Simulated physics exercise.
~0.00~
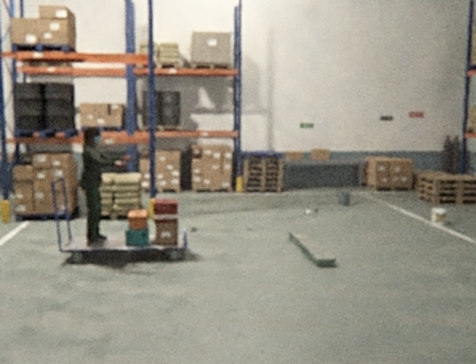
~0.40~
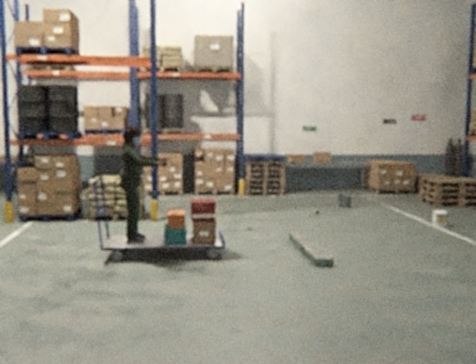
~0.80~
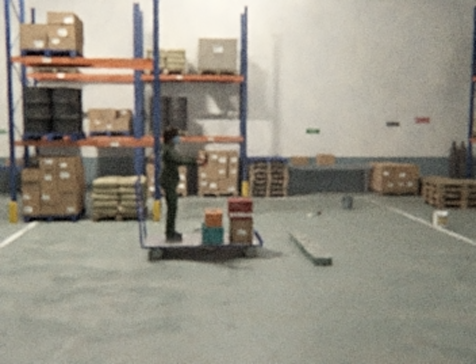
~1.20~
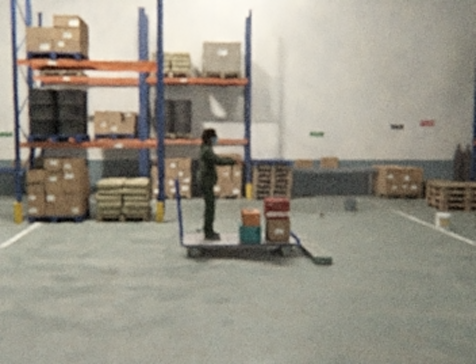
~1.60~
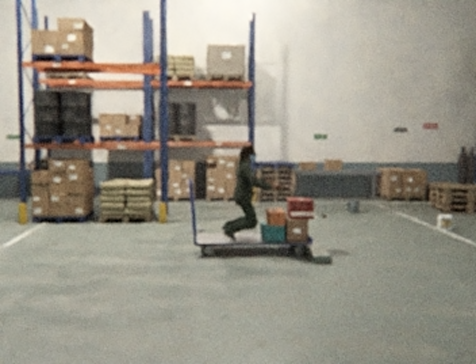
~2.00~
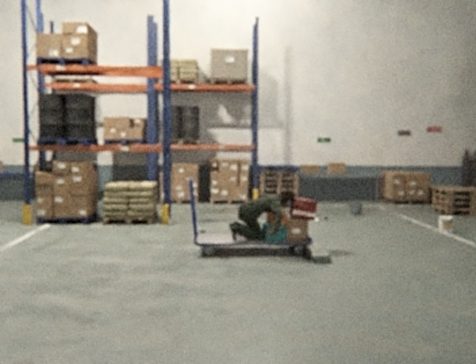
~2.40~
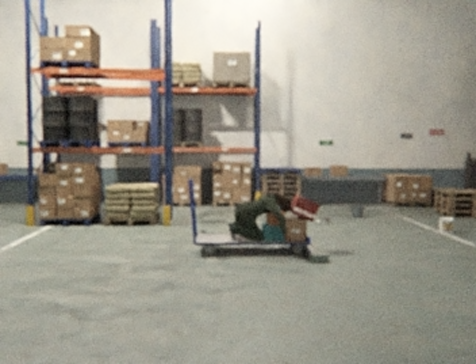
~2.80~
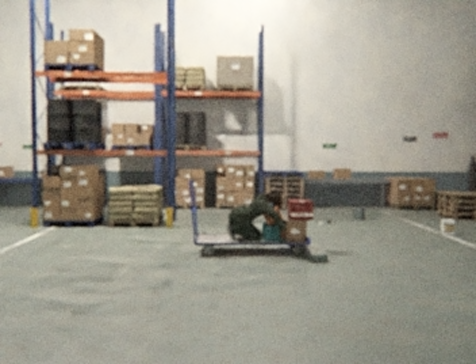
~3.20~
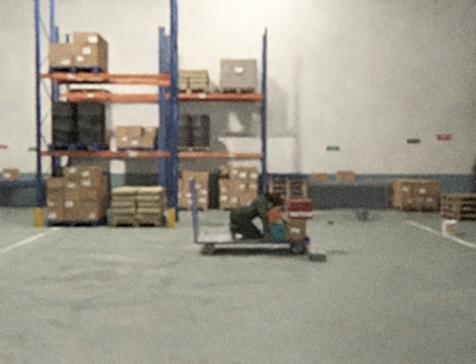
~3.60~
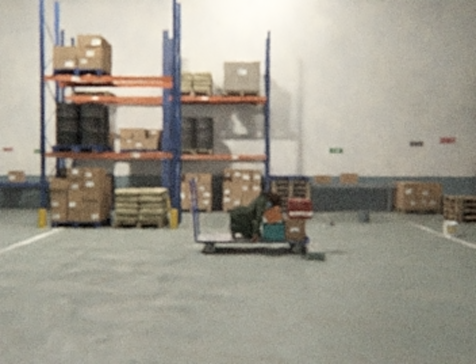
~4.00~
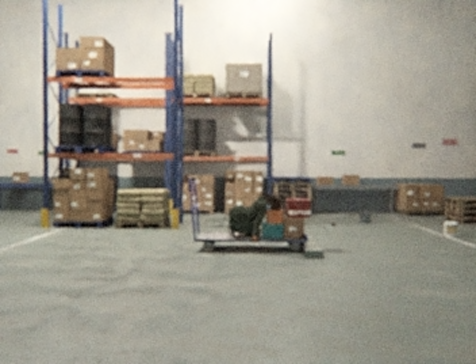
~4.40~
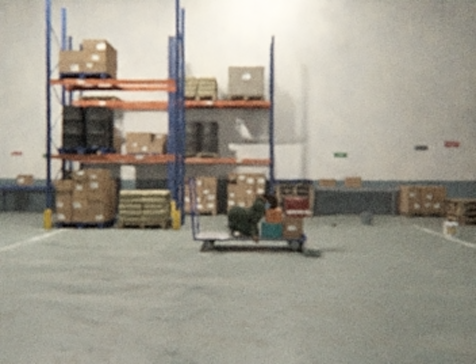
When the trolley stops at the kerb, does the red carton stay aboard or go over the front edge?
The red carton stays aboard. It tips a little as the worker folds onto the load, but it ends still resting at the front of the trolley.
In a warehouse with tall blue and orange racks of boxes against a pale wall, seen side-on from across the grey floor, a worker in dark clothes stands on a flat trolley. Ahead of the worker, a red carton and an orange toolbox sit above a teal toolbox and a brown tote. The trolley rolls right and stops at a low kerb. The worker pitches forward, knees bending, and folds down over the load, which shifts and tilts a little. The worker sinks back slightly and ends slumped low behind the load, with all four pieces still aboard.
